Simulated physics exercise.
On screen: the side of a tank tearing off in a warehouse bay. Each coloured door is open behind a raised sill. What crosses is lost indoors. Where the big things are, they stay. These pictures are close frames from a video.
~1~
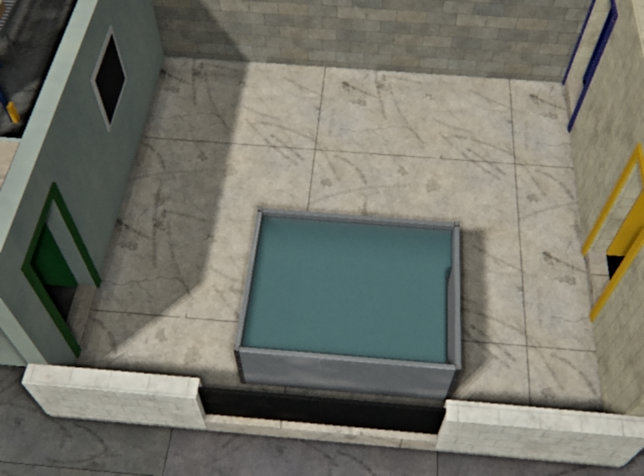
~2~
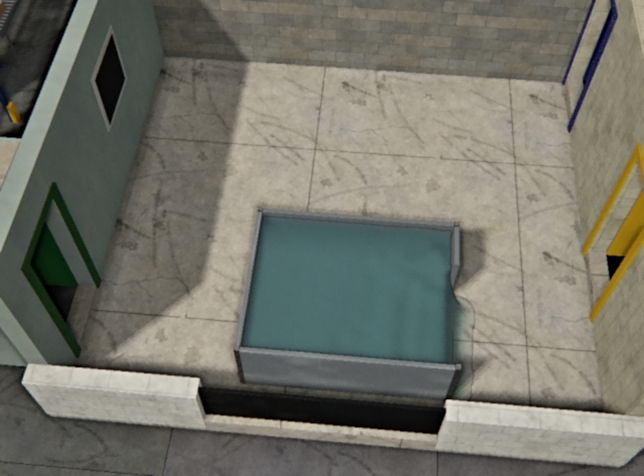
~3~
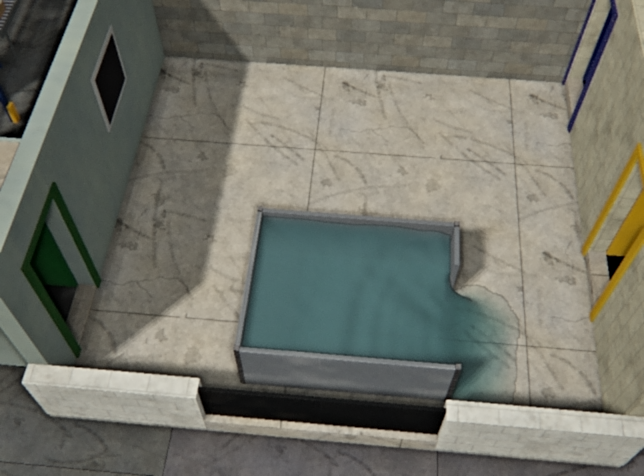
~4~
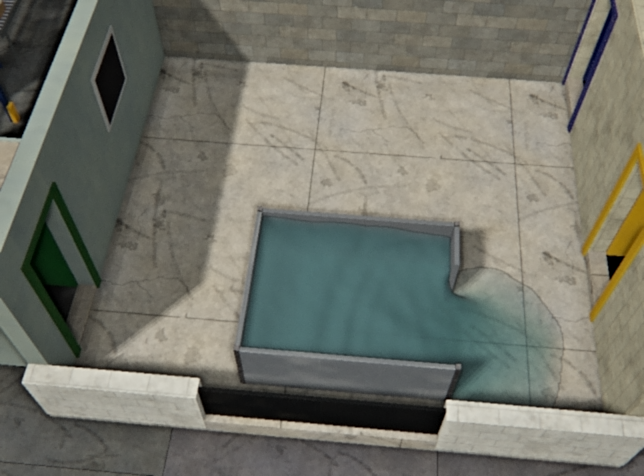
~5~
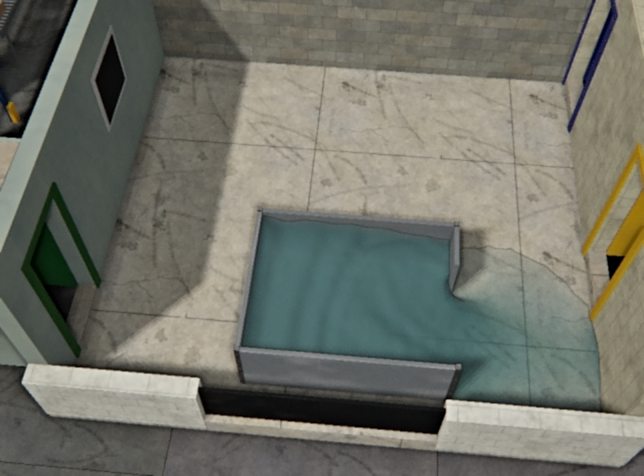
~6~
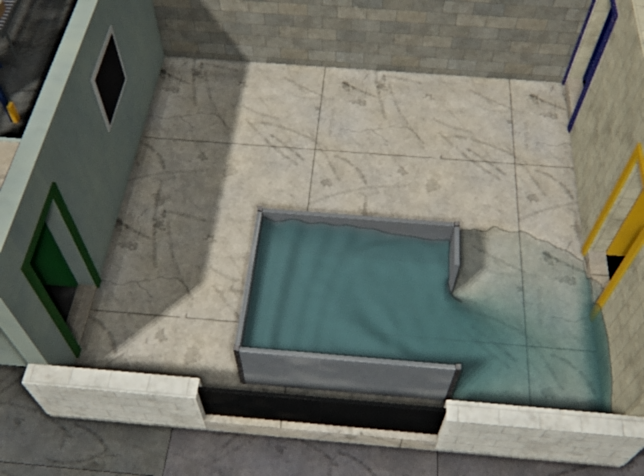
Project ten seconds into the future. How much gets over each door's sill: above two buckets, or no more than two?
The green door will let through over two buckets. The blue door will let through over two buckets. The yellow door will let through over two buckets.
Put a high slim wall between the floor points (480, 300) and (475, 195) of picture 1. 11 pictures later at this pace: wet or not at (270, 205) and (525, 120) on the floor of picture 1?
Spared and submerged, in that order.
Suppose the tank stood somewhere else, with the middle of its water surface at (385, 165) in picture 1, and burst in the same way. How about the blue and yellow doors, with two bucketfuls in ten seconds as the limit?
Per door - blue: Overshoots; yellow: Overshoots.
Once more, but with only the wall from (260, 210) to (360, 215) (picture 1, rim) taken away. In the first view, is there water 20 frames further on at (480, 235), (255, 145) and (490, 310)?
Bone-dry, submerged, bone-dry.
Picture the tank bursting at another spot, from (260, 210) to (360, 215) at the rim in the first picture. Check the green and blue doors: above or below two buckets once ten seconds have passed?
Looking at each: The green one admits more, while the blue one admits more.
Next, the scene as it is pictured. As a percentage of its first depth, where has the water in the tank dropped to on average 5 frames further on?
I make it 64 per cent.
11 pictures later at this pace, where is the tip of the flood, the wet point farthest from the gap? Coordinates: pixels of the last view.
I'd go with roughly (561, 88).
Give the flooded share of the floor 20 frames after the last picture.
Roughly 55 percent, I reckon.
A moment on, water covers 15 % of the floor; the green door not reached, the blue door not reached, the yellow door over two buckets in.
Next, water covers 30 % of the floor; the green door not reached, the blue door wet at the sill, nothing in, the yellow door far over two buckets in.
Then, water covers 55 % of the floor; the green door not reached, the blue door under two buckets in, the yellow door far over two buckets in.
Later, water covers 80 % of the floor; the green door over two buckets in, the blue door over two buckets in, the yellow door far over two buckets in.
In the end, water covers 100 % of the floor; the green door over two buckets in, the blue door far over two buckets in, the yellow door far over two buckets in.
